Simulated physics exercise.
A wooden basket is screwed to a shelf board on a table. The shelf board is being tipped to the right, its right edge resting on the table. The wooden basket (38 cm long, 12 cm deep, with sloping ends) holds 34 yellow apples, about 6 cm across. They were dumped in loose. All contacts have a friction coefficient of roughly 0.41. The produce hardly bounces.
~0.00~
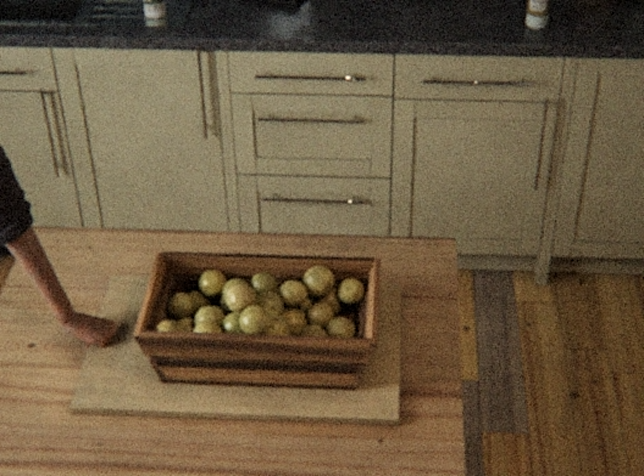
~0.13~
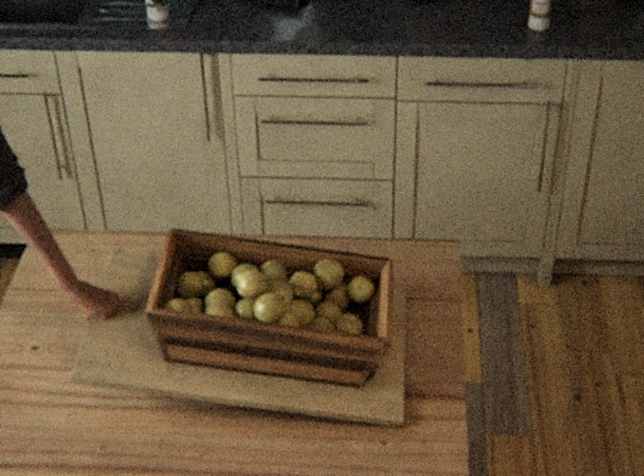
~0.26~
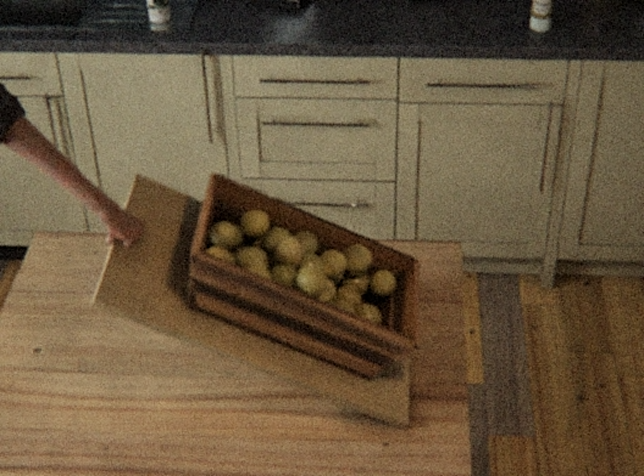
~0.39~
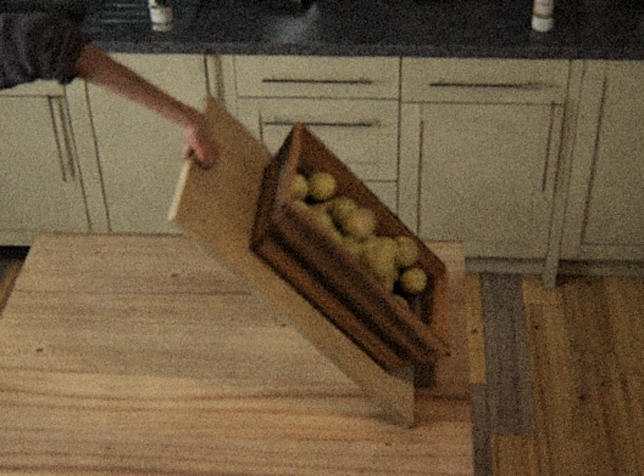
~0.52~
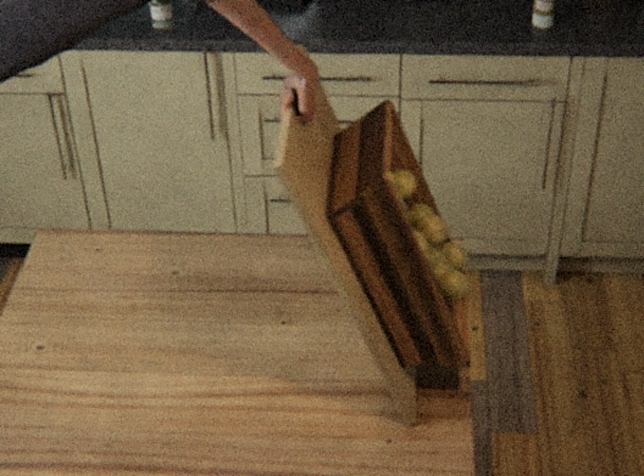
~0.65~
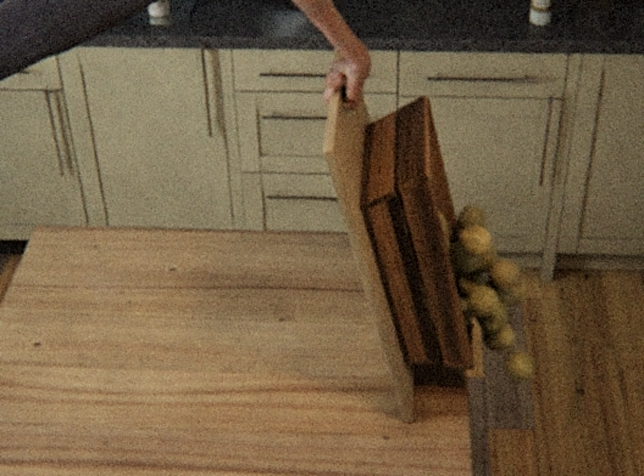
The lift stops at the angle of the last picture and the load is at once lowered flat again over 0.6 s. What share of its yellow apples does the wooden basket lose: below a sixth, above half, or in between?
The wooden basket loses over half of its yellow apples.
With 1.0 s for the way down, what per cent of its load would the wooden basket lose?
In that case wooden basket 80 per cent.
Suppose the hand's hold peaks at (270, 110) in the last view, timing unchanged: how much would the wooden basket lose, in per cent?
Then wooden basket 40 per cent.
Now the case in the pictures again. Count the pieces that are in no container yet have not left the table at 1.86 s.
Some 3 pieces.
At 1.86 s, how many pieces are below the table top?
About 25.
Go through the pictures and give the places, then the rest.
In the first picture (places track the rim corner closest to us here), wooden basket (371, 341); tipped 0°; all still inside.
In the second picture, wooden basket (386, 341); tipped 8°.
In the third picture, wooden basket (416, 341); tipped 27°.
In the fourth picture, wooden basket (449, 349); tipped 50°.
In the fifth picture, wooden basket (470, 359); tipped 69°.
In the sixth picture, wooden basket (474, 363); tipped 77°; 13 out, the lowest apple at (519, 366).
After 0.84 s, tilt 59°; the wooden basket is down by 17 of 34.
After 1.08 s, tilt 15°; the wooden basket is down by 27 of 34.
After 1.42 s, tilt 0°; the wooden basket is down by 27 of 34.
Outcome (at 1.86 s), the wooden basket is down by 27 of 34. Asked share, 27 of 34, 79 per cent.
